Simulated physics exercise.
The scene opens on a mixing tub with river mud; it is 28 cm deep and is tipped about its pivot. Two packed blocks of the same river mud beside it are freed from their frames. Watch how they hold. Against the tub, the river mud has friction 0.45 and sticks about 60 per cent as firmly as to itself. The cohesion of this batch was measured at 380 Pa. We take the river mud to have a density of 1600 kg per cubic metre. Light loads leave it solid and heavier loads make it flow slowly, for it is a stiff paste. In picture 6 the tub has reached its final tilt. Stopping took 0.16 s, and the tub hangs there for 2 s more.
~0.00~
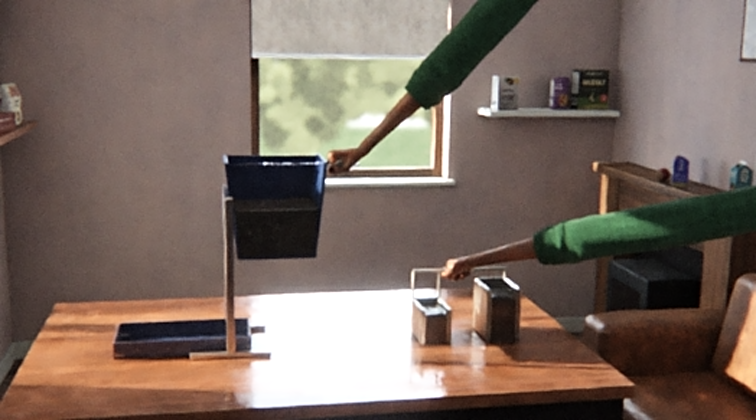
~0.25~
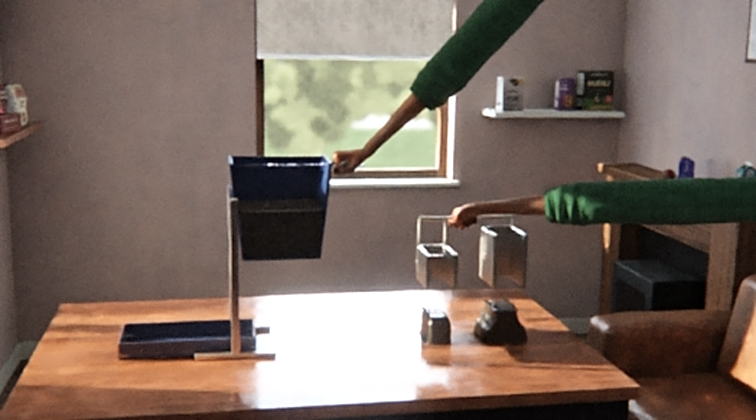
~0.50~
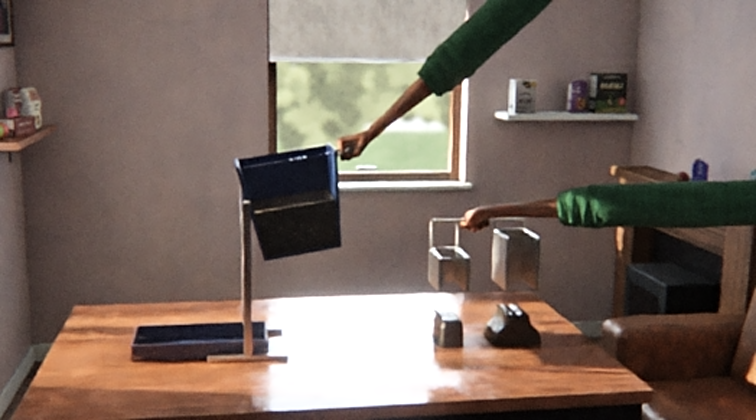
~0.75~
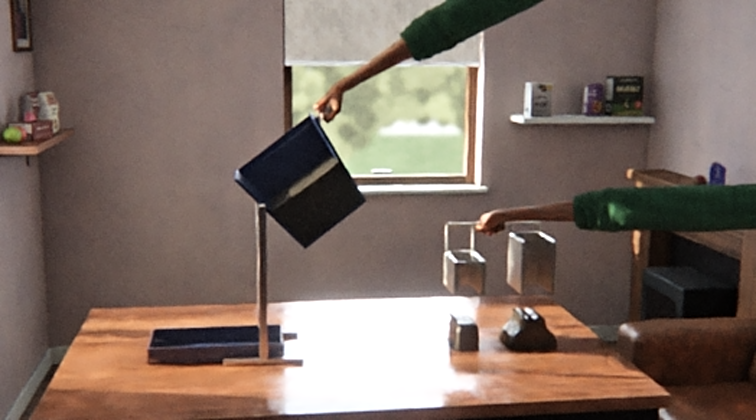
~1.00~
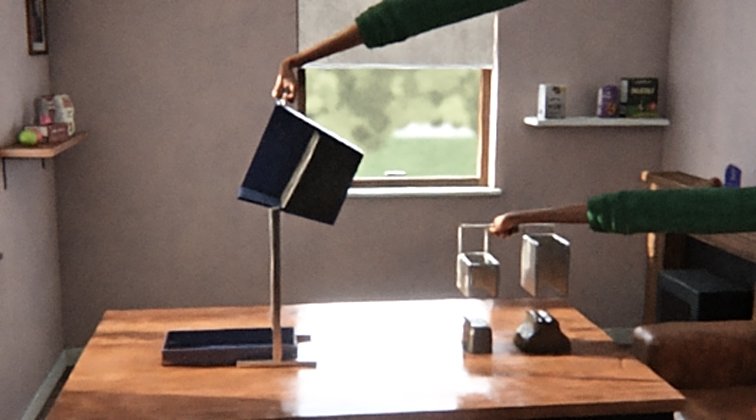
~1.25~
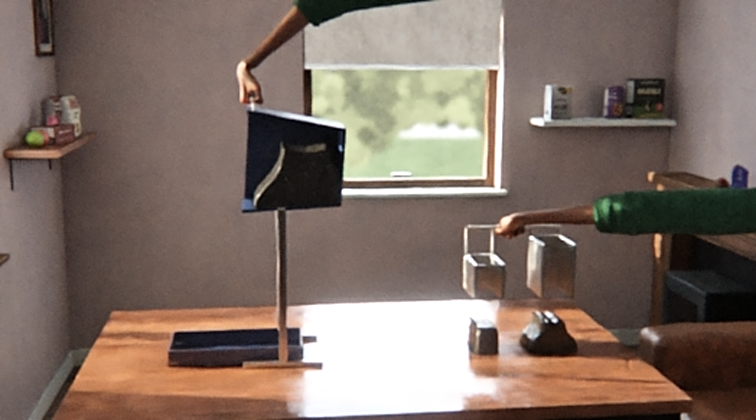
In a sunlit room with grey walls, seen from across a glossy wooden table, a window with a half-lowered blind stands behind, between small shelves. A dark blue tub sits on a thin post above a shallow tray at left, and two metal boxes stand at right. One green-sleeved arm lifts the boxes off two dark blocks, which shorten, then another tilts the tub leftward nearly onto its side, as the view shifts slightly left.
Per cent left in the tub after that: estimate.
Roughly 64 percent.
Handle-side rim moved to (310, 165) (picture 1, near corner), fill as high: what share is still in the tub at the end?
I'd guess around 90 per cent remains.
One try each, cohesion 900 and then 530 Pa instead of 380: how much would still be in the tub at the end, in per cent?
In order: Around 100 % and around 85 %.
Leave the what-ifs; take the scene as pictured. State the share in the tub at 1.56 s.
Close to 75 in a hundred.
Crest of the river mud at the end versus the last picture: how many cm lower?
About 8 cm.
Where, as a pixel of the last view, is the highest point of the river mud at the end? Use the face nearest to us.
Around (319, 177).
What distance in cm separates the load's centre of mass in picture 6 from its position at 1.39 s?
Measured shift, roughly 5 cm.
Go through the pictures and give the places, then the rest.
Handle-side rim at (324, 163), tilt 0 degrees; top of the river mud at (237, 210); blocks stand 9.2 cm, 14 cm (left to right), in the first picture.
Handle-side rim at (329, 164), tilt 0 degrees; top of the river mud at (242, 211); blocks stand 8.9 cm, 10 cm (left to right), in the second picture.
Handle-side rim at (334, 152), tilt 9 degrees; top of the river mud at (331, 200); blocks stand 8.8 cm, 9.9 cm (left to right), in the third picture.
Handle-side rim at (314, 120), tilt 38 degrees; top of the river mud at (338, 164); blocks stand 8.8 cm, 9.9 cm (left to right), in the fourth picture.
Handle-side rim at (277, 108), tilt 67 degrees; top of the river mud at (321, 137); blocks stand 8.8 cm, 9.9 cm (left to right), in the fifth picture.
Handle-side rim at (248, 114), tilt 86 degrees; top of the river mud at (283, 149); blocks stand 8.8 cm, 9.9 cm (left to right), in the sixth picture.
After 1.39 s, the tub is at 86 degrees and holds 94 %.
After 1.56 s, the tub is at 86 degrees and holds 75 %.
After 1.73 s, the tub is at 86 degrees and holds 65 %.
After 1.90 s, the tub is at 86 degrees and holds 64 %.
After 3.25 s, at the end, the tub is at 86 degrees and holds 64 %.
